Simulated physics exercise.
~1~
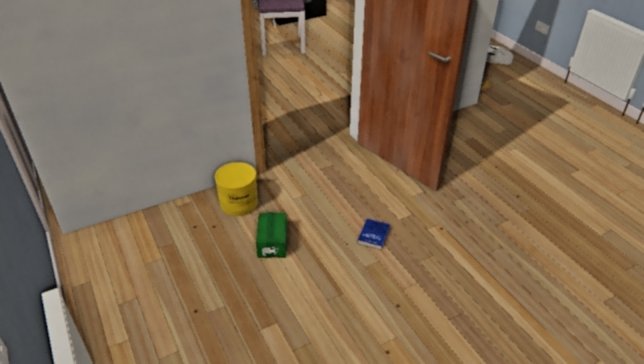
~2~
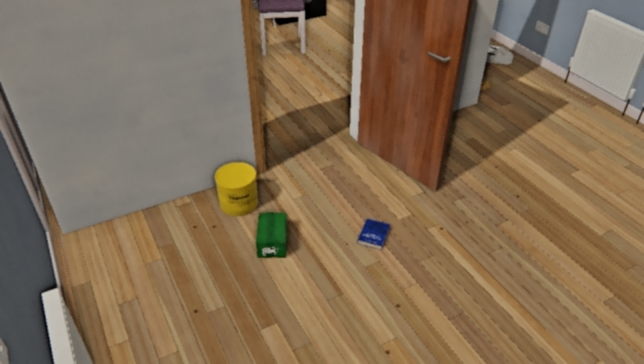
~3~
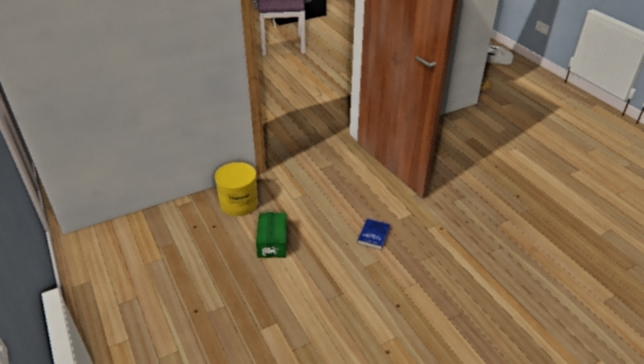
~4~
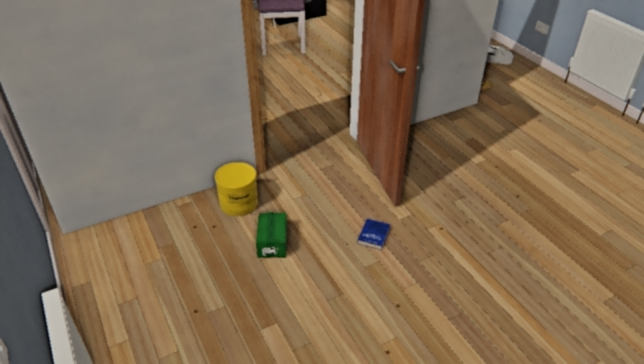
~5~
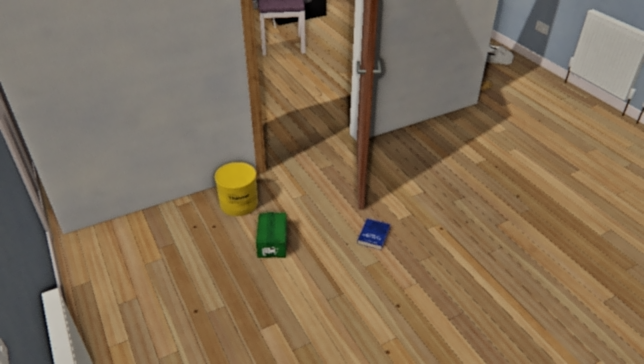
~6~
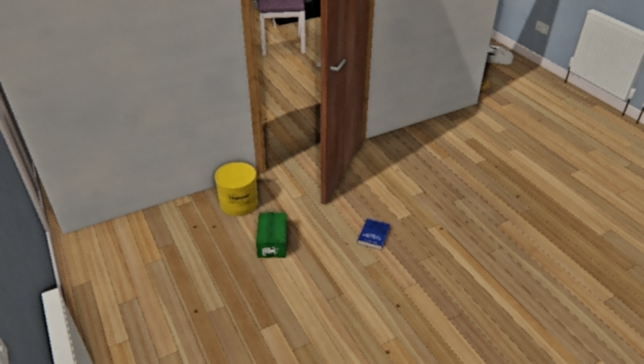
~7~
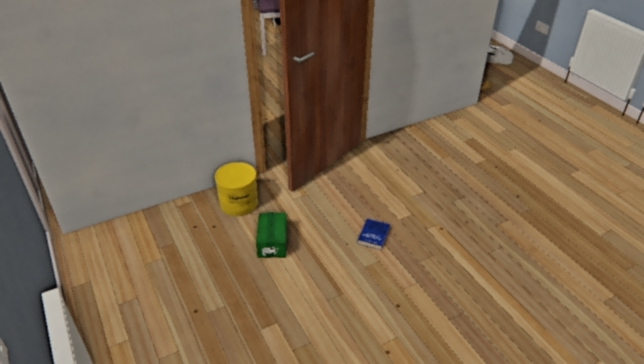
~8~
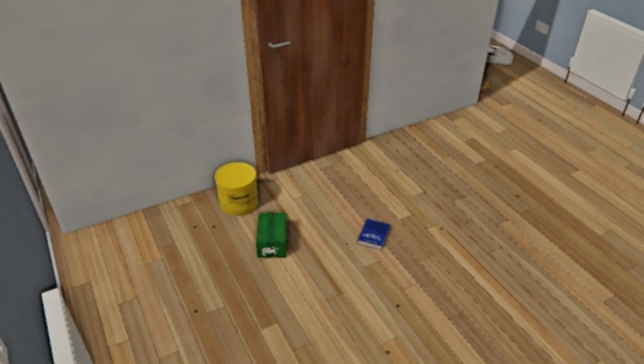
In a room with a wooden plank floor and pale grey walls, a brown door stands wide open, showing a chair in the space beyond. A yellow pail, a green parcel and a blue book rest on the floor in front of the doorway. The door starts to swing slowly, then sweeps from right to left until its edge faces the viewer. It keeps turning past the book and the parcel without touching them, steadily covering the opening. Finally it meets the frame and sits fully shut, with all three objects exactly where they were.
